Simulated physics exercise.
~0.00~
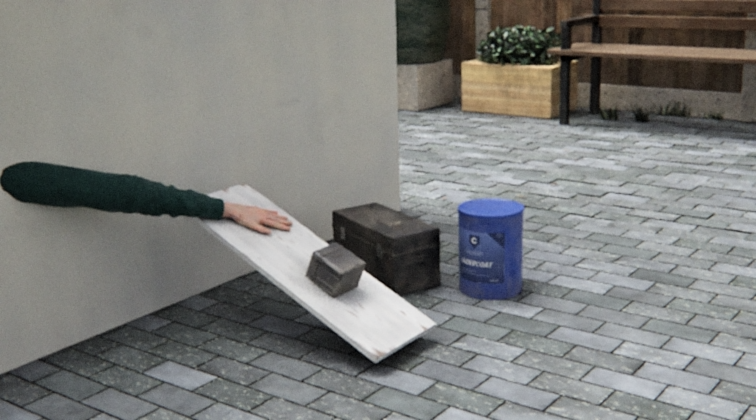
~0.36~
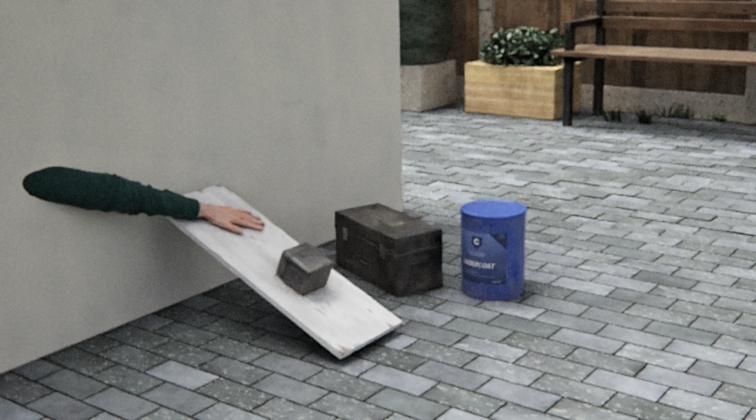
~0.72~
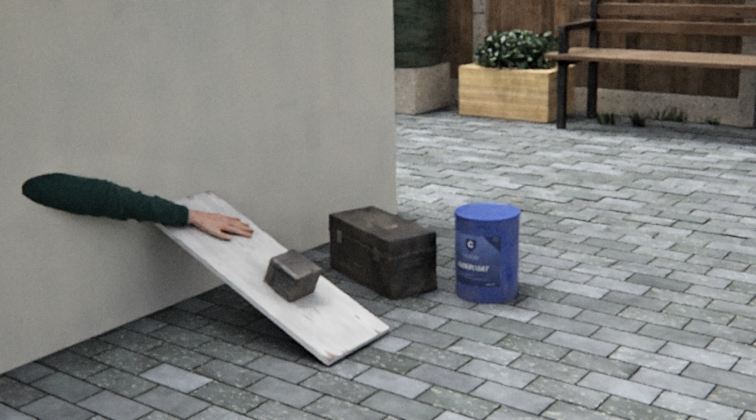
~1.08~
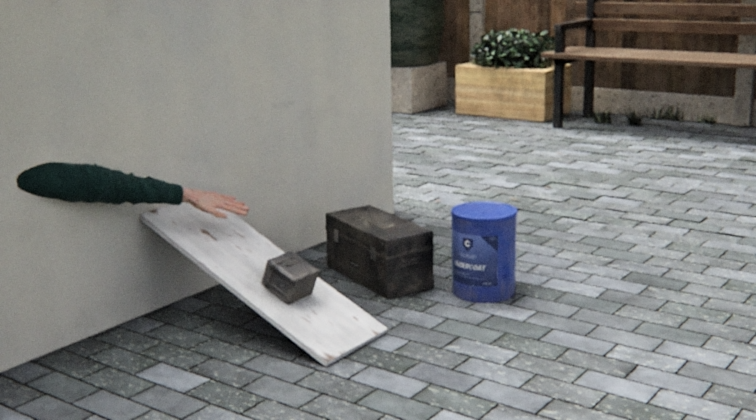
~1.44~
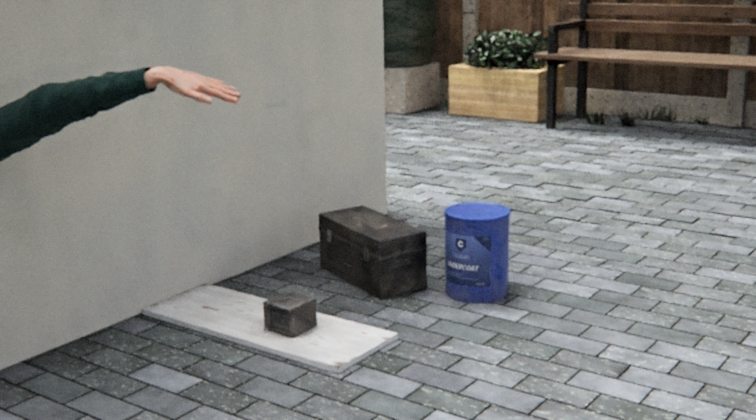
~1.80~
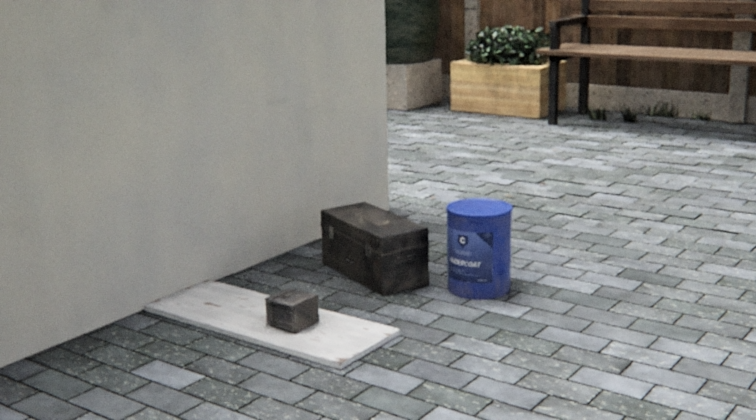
On grey paving, a hand props a white board against a wall, but it slips flat.
